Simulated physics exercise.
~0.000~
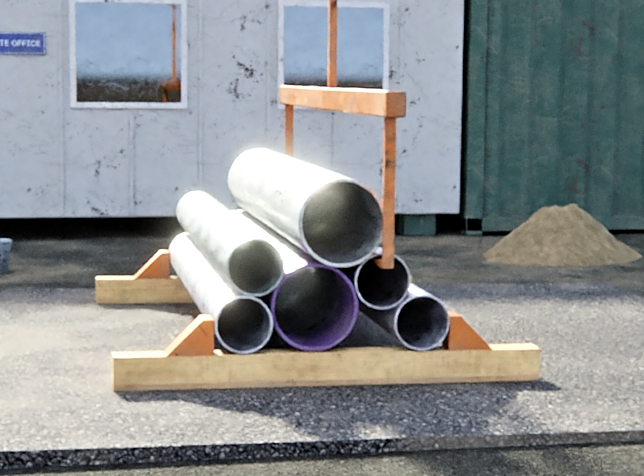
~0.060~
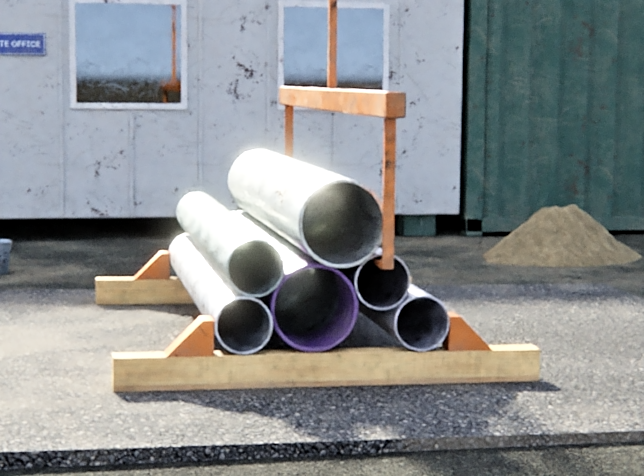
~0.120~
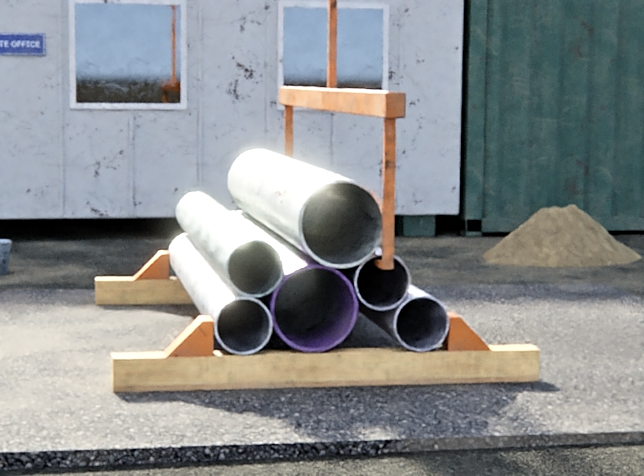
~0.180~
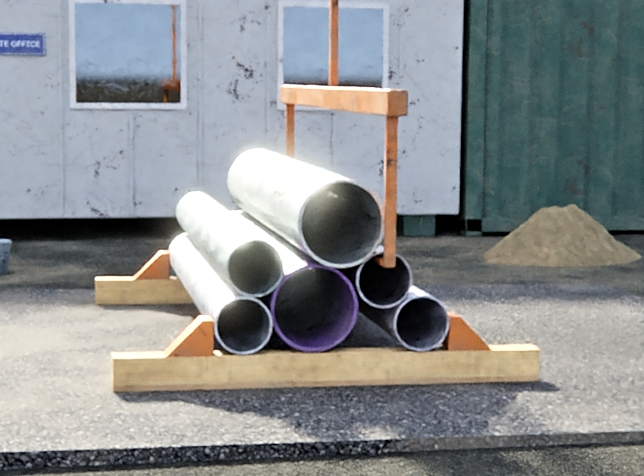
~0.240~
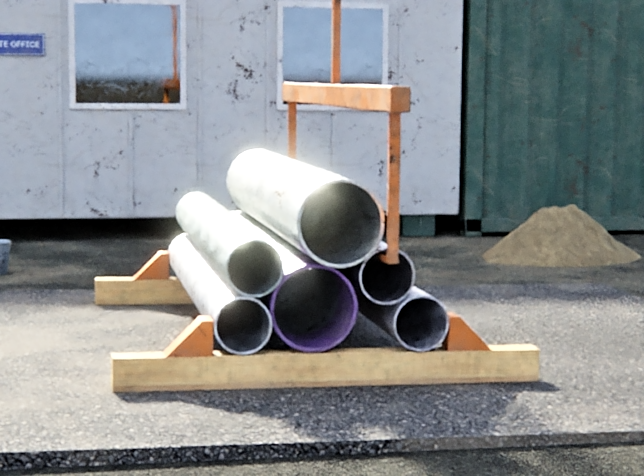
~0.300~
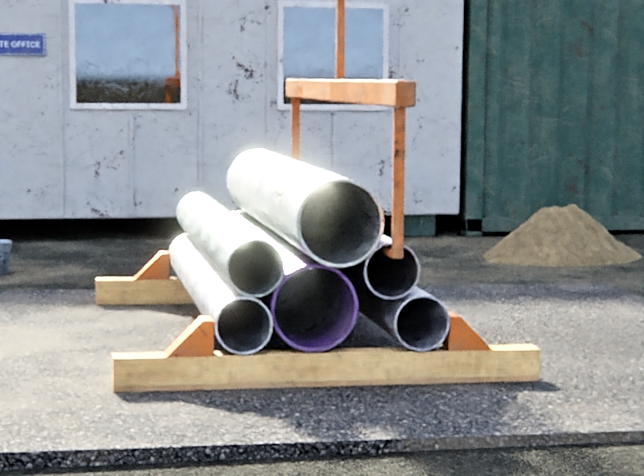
At first, six hollow grey pipes, one rimmed in purple, sit stacked between orange chocks on timber beams, with an orange lifting beam hooked to a small pipe on the right. The stack stays still, then the lifting beam raises the hooked pipe slightly, shifting it a little to the right.
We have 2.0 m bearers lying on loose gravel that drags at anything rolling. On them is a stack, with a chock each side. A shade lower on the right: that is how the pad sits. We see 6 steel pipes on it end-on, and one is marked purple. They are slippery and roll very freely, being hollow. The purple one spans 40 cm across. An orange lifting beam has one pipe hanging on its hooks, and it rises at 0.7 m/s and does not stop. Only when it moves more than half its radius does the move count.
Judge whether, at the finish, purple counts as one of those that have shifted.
It does not count as one of them.
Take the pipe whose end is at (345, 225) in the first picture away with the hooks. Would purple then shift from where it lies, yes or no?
Lab note: In that case, purple - no, it would not.
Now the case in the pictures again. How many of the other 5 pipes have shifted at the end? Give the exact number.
I count 1 altogether.
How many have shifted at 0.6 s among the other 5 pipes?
0.
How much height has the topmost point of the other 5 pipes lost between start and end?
15 cm.
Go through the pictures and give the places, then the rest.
Purple (316, 309); hooked one at (384, 282); the pad is a shade lower on the right; 3 of the 6 form the bottom row, in the first frame.
Purple (316, 309); hooked one at (384, 283), in the second frame.
Purple (316, 309); hooked one at (384, 283), in the third frame.
Purple (316, 309); hooked one at (385, 281), up 1 cm, in the fourth frame.
Purple (315, 309); hooked one at (388, 277), up 2 cm, in the fifth frame.
Purple (316, 309); hooked one at (393, 272), up 5 cm, in the sixth frame.
Then, 0.6 s in, purple is where it was; 0 out of place.
In the end (1.9 s), purple is 3 cm further right; 1 out of place.
